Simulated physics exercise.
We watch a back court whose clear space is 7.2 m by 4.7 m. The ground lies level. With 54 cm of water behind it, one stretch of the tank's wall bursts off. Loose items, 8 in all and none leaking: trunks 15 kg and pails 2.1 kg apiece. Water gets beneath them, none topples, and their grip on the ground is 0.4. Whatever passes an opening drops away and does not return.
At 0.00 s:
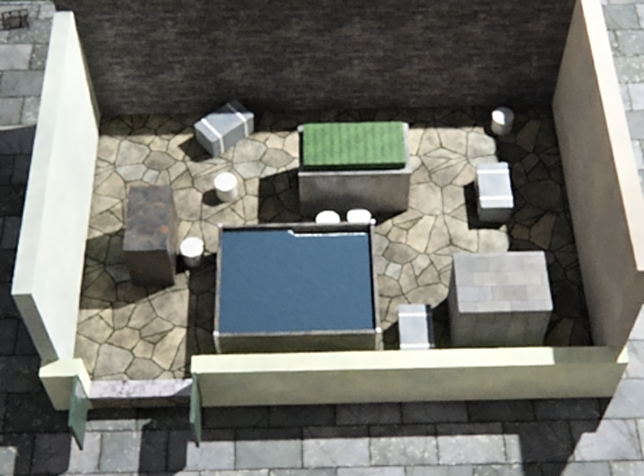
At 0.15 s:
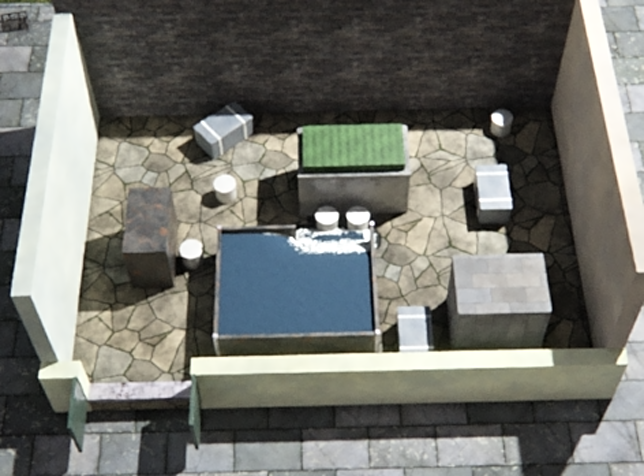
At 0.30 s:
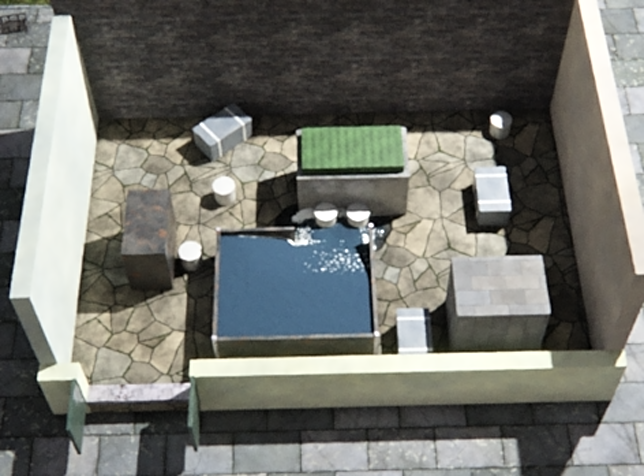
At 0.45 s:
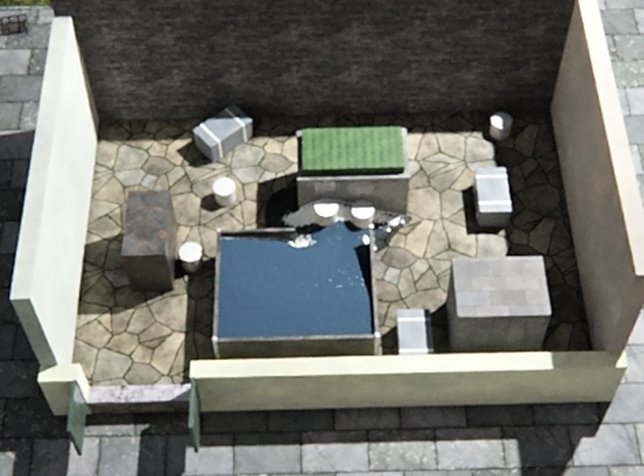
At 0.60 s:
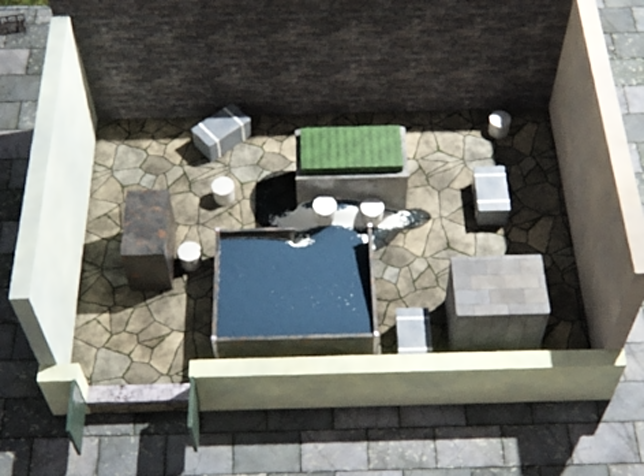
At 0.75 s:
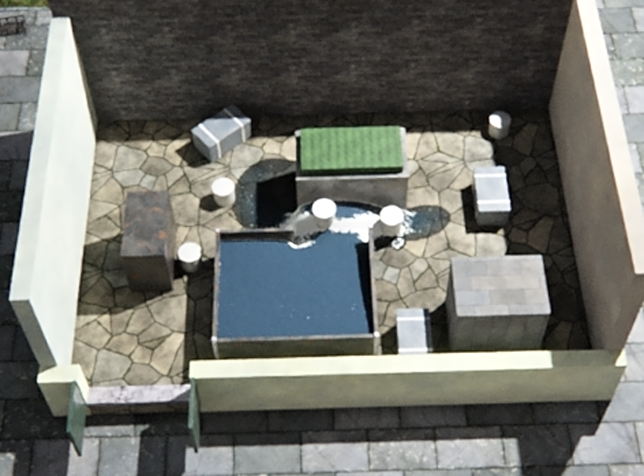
Walled stone courtyard, water pouring from a dark tank's back edge and spreading over the paving, two white pails shifting slightly.
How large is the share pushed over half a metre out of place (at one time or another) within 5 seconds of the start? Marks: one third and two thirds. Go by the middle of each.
It is two thirds or more.
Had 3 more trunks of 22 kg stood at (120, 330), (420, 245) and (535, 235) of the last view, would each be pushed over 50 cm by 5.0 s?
In that order: Short of it, over, more.
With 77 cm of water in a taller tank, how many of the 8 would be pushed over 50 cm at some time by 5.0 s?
In that case 7 of them.
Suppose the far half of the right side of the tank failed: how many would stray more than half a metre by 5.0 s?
Then 2.
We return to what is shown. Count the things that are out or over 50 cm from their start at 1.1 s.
1 of them.
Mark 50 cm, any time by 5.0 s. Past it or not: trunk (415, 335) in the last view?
It is short of it.
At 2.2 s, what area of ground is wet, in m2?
About 19 m2.
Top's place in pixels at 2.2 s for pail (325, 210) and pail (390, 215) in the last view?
Around (194, 229) and (564, 275).
After 1.1 s 1 of 8 are over 50 cm from their spots; 1 afloat.
After 2.2 s 5 of 8 are over 50 cm from their spots; 3 afloat.
After 3.5 s 5 of 8 are over 50 cm from their spots; 5 afloat.
After 5.0 s 6 of 8 are over 50 cm from their spots, and 6 have been at some point; 5 afloat.
